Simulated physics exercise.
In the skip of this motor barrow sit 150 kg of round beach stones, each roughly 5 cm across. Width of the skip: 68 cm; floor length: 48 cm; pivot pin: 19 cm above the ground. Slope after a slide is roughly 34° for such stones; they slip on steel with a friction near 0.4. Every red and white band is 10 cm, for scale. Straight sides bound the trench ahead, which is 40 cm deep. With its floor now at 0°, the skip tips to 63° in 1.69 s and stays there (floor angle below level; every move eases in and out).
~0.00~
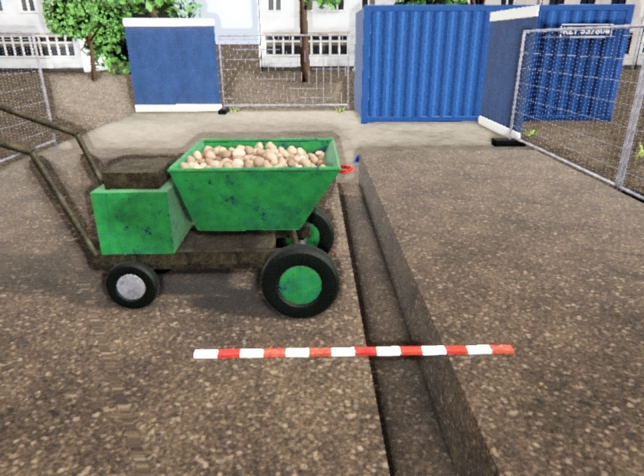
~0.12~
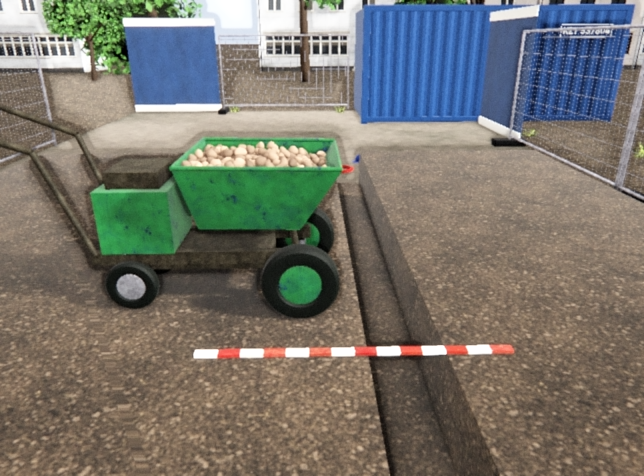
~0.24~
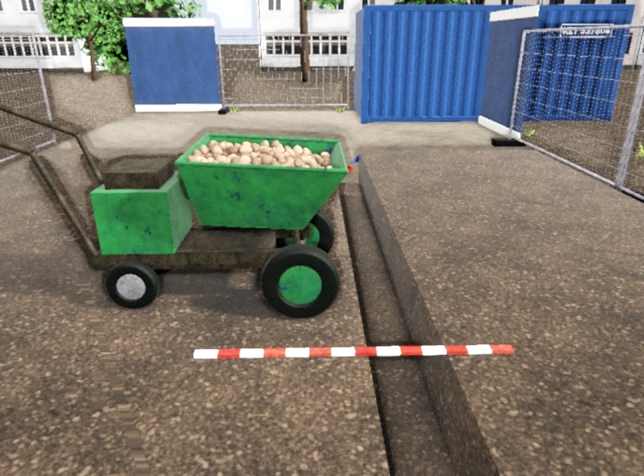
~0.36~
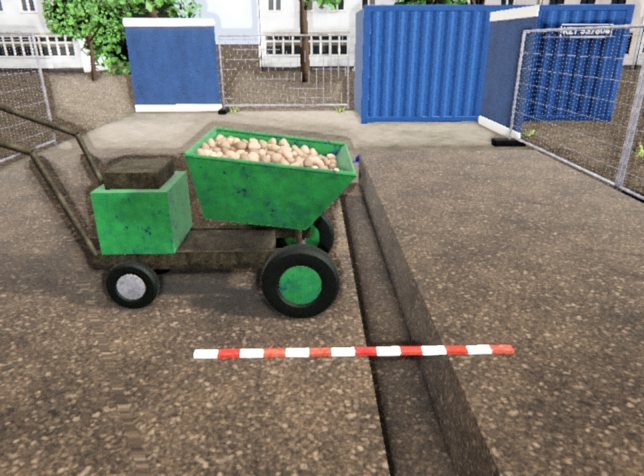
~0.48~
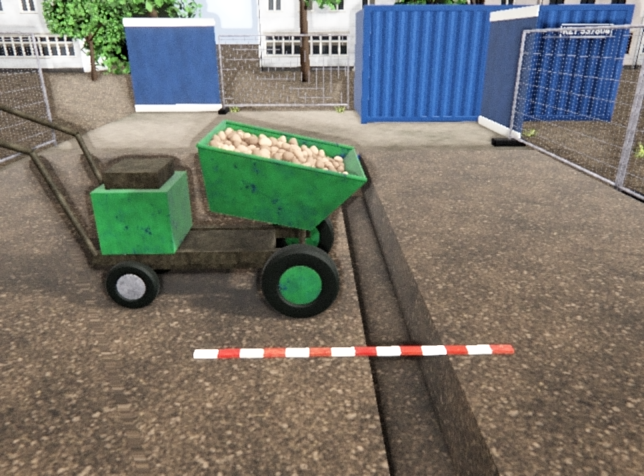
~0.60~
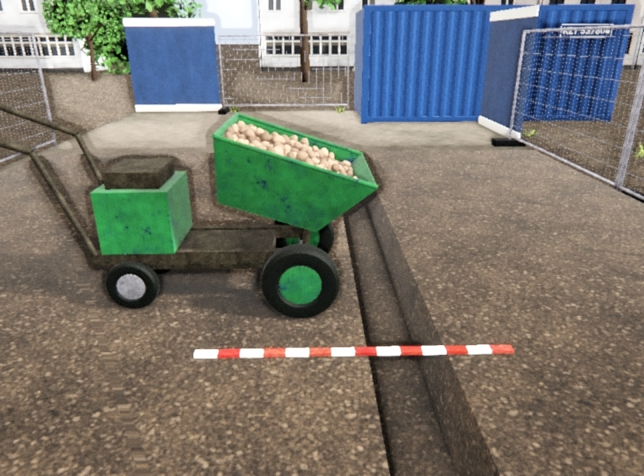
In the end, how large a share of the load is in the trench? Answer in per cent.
A share of roughly 29 %.
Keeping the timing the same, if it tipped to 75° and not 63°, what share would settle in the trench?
With that change, near 30 per cent.
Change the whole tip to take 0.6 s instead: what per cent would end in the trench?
Close to 15 percent, then.
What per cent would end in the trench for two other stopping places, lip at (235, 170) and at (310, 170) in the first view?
Some 65 and some 55 per cent, in that order.
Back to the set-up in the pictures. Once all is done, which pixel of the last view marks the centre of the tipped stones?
Roughly at pixel (441, 283).
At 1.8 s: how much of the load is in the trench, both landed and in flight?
About 0%.
After 1.3 s the floor is at 53°; 100 % in the skip; the foremost stones are at (417, 222).
After 1.8 s the floor is at 63°; 66 % in the skip, 1 % in the trench, 32 % past the trench; the foremost stones are at (498, 276).
After 2.1 s the floor is at 63°; 46 % in the skip, 4 % in the trench, 50 % past the trench; the foremost stones are at (566, 288).
After 4.1 s the floor is at 63°; 18 % in the skip, 29 % in the trench, 53 % past the trench; the foremost stones are at (606, 294).
